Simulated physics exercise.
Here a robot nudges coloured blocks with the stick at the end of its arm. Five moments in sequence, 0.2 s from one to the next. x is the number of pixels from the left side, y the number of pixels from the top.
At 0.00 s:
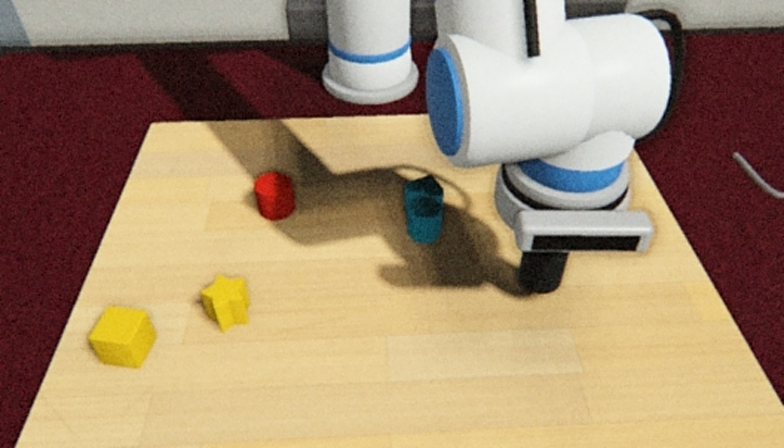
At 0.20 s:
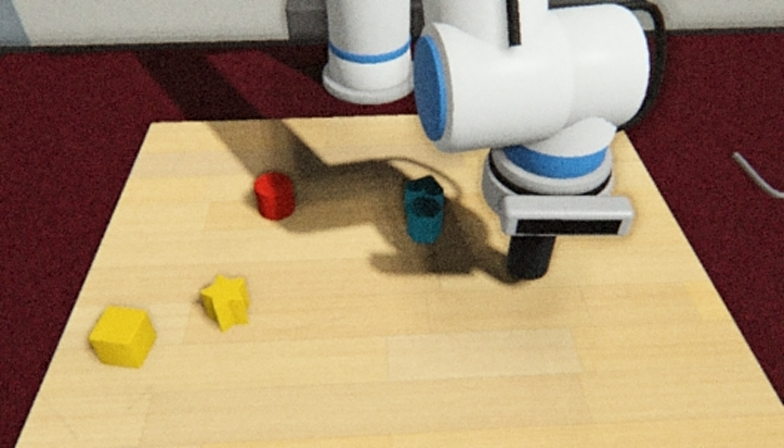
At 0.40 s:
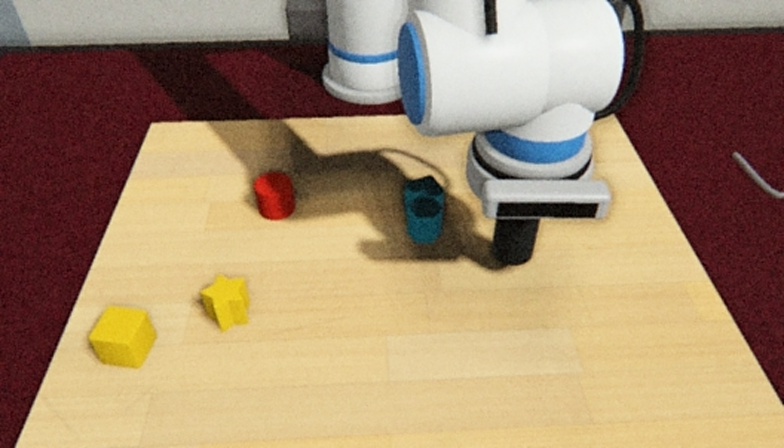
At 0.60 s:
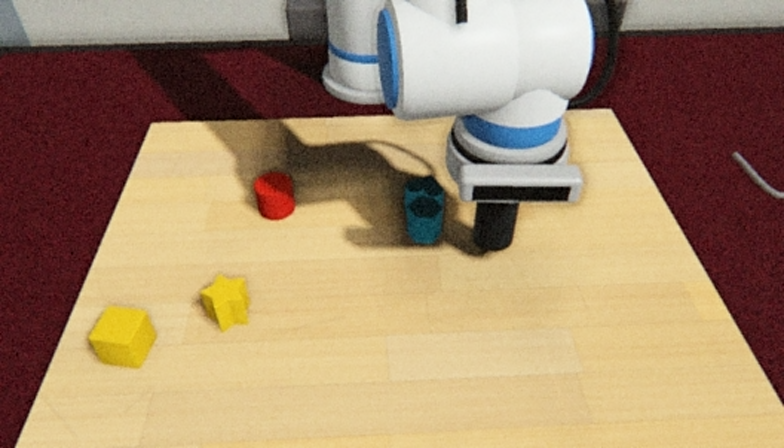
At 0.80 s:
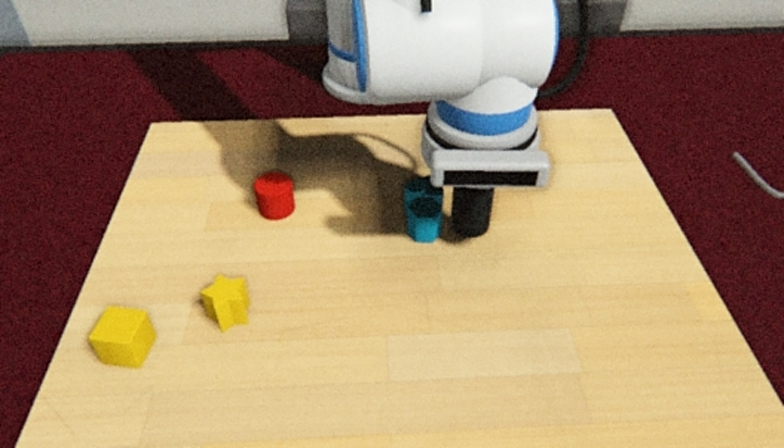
The clip opens on a wooden table with a red block and two yellow ones at left, two turquoise blocks near the middle, and a white robot arm holding a black stick to their right. The arm glides steadily left and slightly back, bringing the stick close beside the turquoise blocks, while every block stays still.
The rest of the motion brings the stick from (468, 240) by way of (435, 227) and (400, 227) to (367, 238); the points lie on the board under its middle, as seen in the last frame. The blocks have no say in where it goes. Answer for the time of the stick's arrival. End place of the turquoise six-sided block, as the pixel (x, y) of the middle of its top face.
At roughly (330, 211).
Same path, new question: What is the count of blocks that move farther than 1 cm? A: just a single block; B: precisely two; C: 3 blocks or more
I'll go with B - precisely two.
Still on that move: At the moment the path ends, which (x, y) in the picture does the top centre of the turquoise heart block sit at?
I predict (405, 173).
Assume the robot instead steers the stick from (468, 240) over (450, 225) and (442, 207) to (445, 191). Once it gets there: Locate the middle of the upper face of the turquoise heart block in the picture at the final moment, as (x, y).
The middle of the upper face of the turquoise heart block will lie at about (408, 170) in the picture.
What follows on the original path. One third of the way, stick at (435, 211); turquoise six-sided block at (401, 203), turned 40° anticlockwise; turquoise heart block at (415, 179).
Two thirds of the way, stick at (400, 212); turquoise six-sided block at (365, 205), turned 45° anticlockwise; turquoise heart block at (405, 173), turned 30° clockwise.
At the end, stick at (367, 223); turquoise six-sided block at (330, 211), turned 20° anticlockwise; turquoise heart block at (405, 173), turned 30° clockwise.
